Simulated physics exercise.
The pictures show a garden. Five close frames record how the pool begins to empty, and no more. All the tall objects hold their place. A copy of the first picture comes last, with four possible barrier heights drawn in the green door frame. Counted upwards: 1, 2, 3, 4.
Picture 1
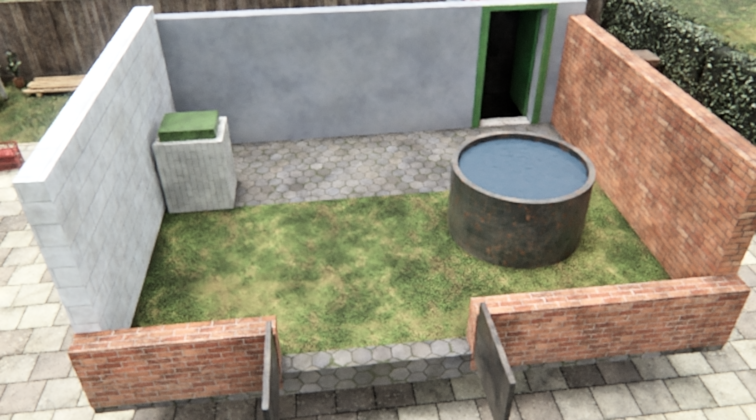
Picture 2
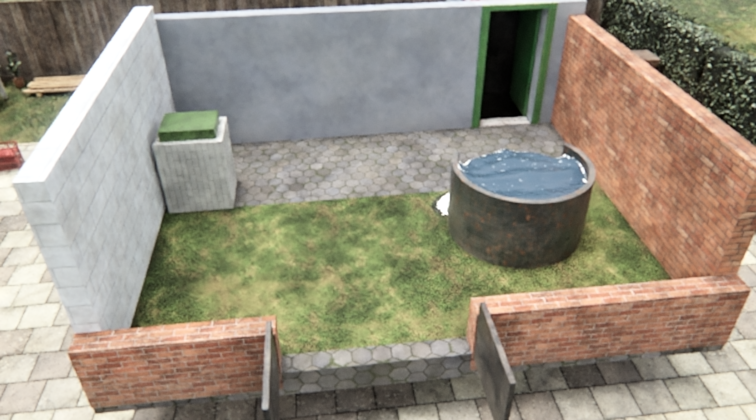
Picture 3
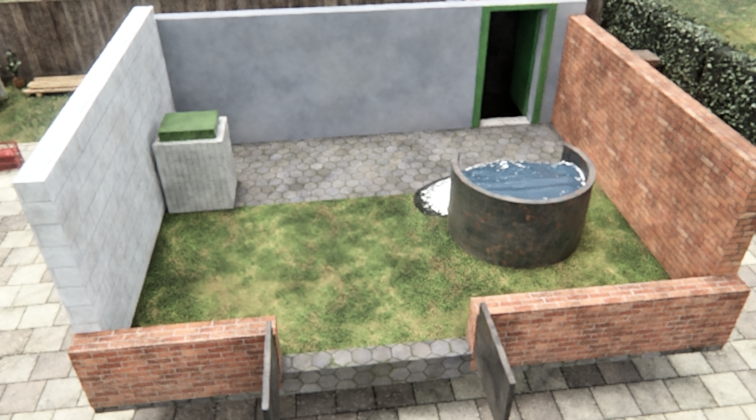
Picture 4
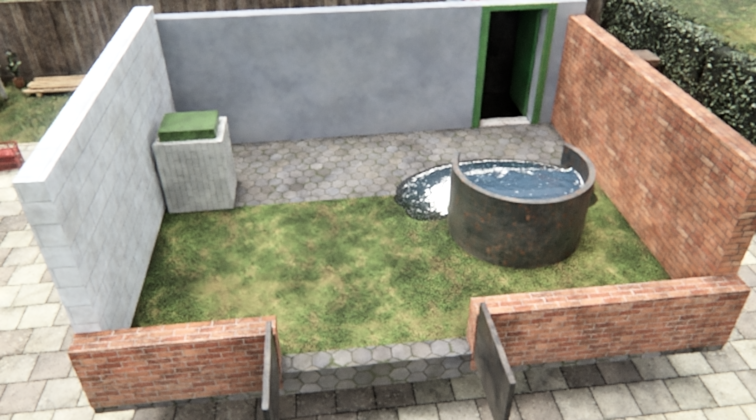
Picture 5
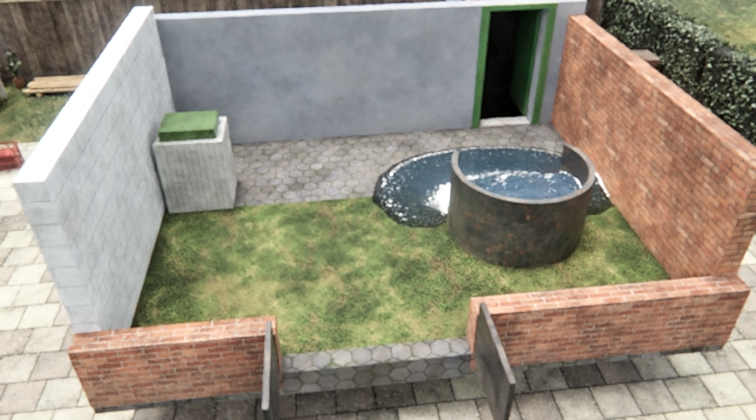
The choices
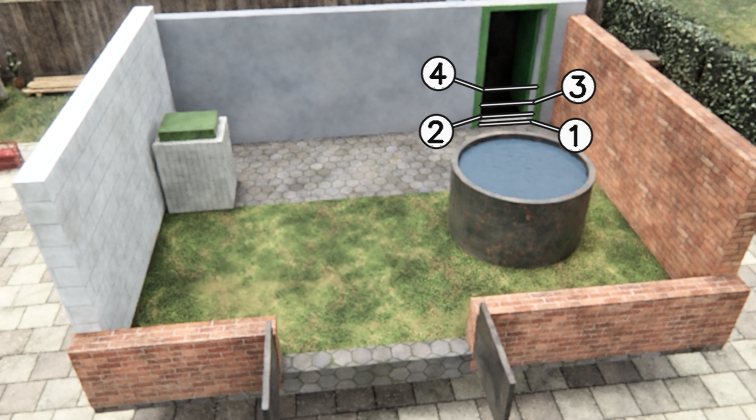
Round dark pool in a walled garden losing water through its back rim, a puddle spreading behind it across paving and grass.
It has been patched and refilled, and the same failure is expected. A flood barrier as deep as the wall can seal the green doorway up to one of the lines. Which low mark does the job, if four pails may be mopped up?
The limit is 3.
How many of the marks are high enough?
Two of them.
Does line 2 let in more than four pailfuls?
Yes, that goes wrong.
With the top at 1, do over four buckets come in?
Yes.
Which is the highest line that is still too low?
2 it is.
In white, 1 at (505, 123); 2 at (506, 115); 3 at (508, 103); 4 at (509, 88); from the bottom up 1, 2, 3, 4.
Choosing 1, dozens of bucketfuls pour in.
Choosing 2, about 13 bucketfuls get in.
Choosing 3, a splash gets over, under a bucket.
Choosing 4, nothing gets over.
